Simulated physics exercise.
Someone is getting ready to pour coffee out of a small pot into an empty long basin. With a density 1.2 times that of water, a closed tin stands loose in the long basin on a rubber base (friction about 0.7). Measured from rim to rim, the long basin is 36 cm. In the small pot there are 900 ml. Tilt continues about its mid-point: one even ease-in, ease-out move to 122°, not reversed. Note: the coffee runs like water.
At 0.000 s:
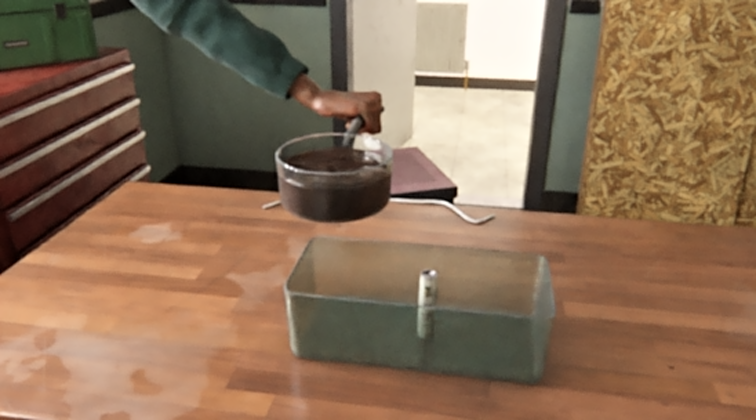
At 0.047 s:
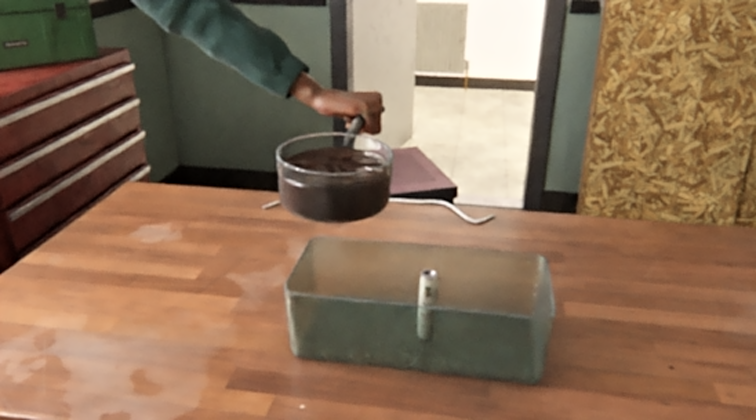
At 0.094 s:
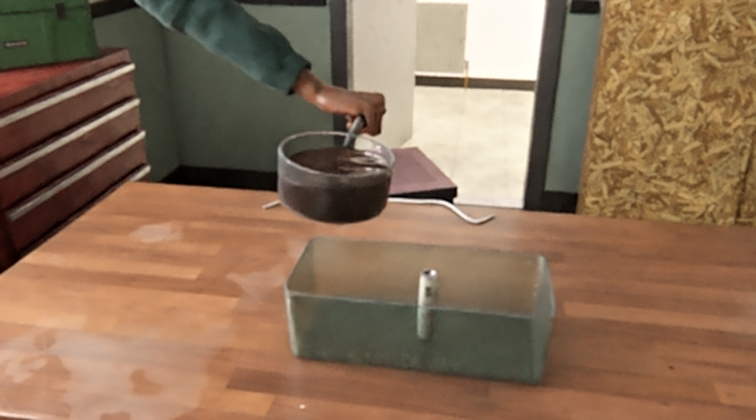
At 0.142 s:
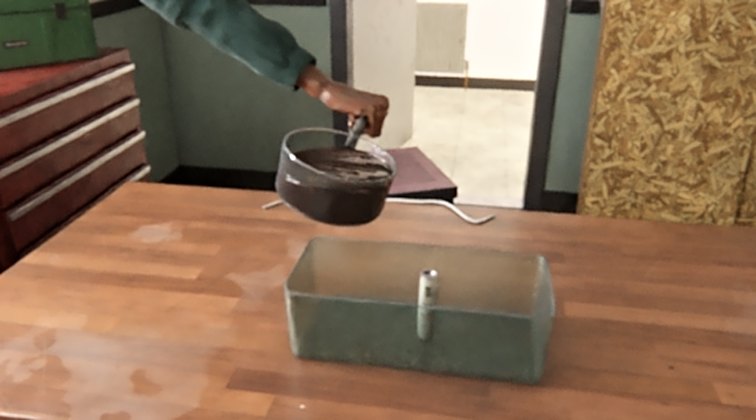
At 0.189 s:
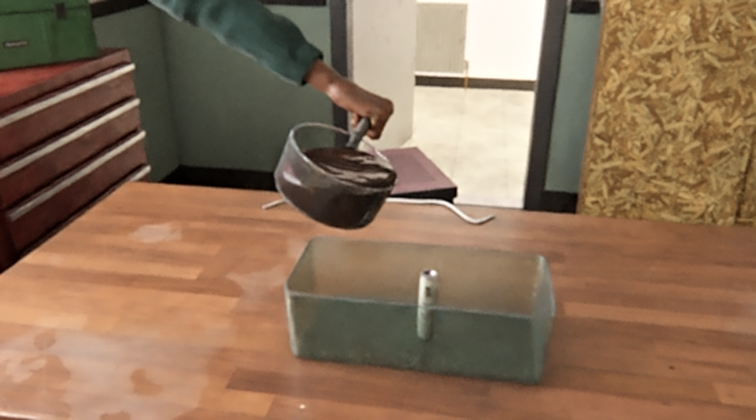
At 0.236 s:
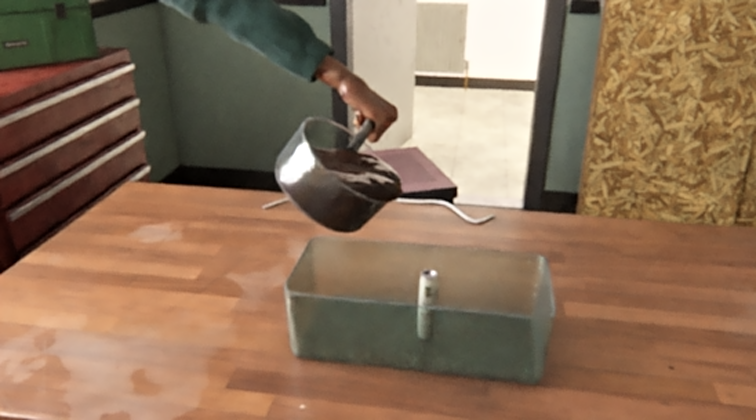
A hand at the end of a teal-sleeved arm, reaching in from the upper left, tilts a small clear pot of dark coffee steadily to the right, its left side rising while the liquid shifts toward the lowered edge. Below sits a long, greenish see-through basin holding a small pale upright tin. The still camera looks slightly down on a wooden workshop table, with red drawers left and chipboard right.
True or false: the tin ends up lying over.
True.
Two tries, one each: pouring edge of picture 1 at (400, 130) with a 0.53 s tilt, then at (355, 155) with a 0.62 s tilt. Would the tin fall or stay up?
Run one: It tumbles. Run two: It does not tip.
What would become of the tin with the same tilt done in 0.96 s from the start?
So the tin will tip over.
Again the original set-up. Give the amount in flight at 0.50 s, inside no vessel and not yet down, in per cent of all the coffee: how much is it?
At that moment, about 36 percent.
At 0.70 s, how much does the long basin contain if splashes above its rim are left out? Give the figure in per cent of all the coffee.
I reckon close to 96 per cent.
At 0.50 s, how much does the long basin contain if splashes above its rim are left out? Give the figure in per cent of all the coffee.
52 %, roughly.
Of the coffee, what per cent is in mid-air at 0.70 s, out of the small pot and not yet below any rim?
Around 4 percent of the liquid.
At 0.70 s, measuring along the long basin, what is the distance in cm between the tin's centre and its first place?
Its middle sits about 4 cm from the start.
By 0.50 s the tilt is 111° and 11 per cent is still to pour; the tin stands where it began.
By 0.70 s the tilt is 122° and 1 per cent is still to pour; the tin leans 13°.
By 0.90 s the tilt is 122° and 0 per cent is still to pour; the tin lies on its side.
By 1.12 s the tilt is 122° and 0 per cent is still to pour; the tin lies on its side.
At rest the tin lies on its side.
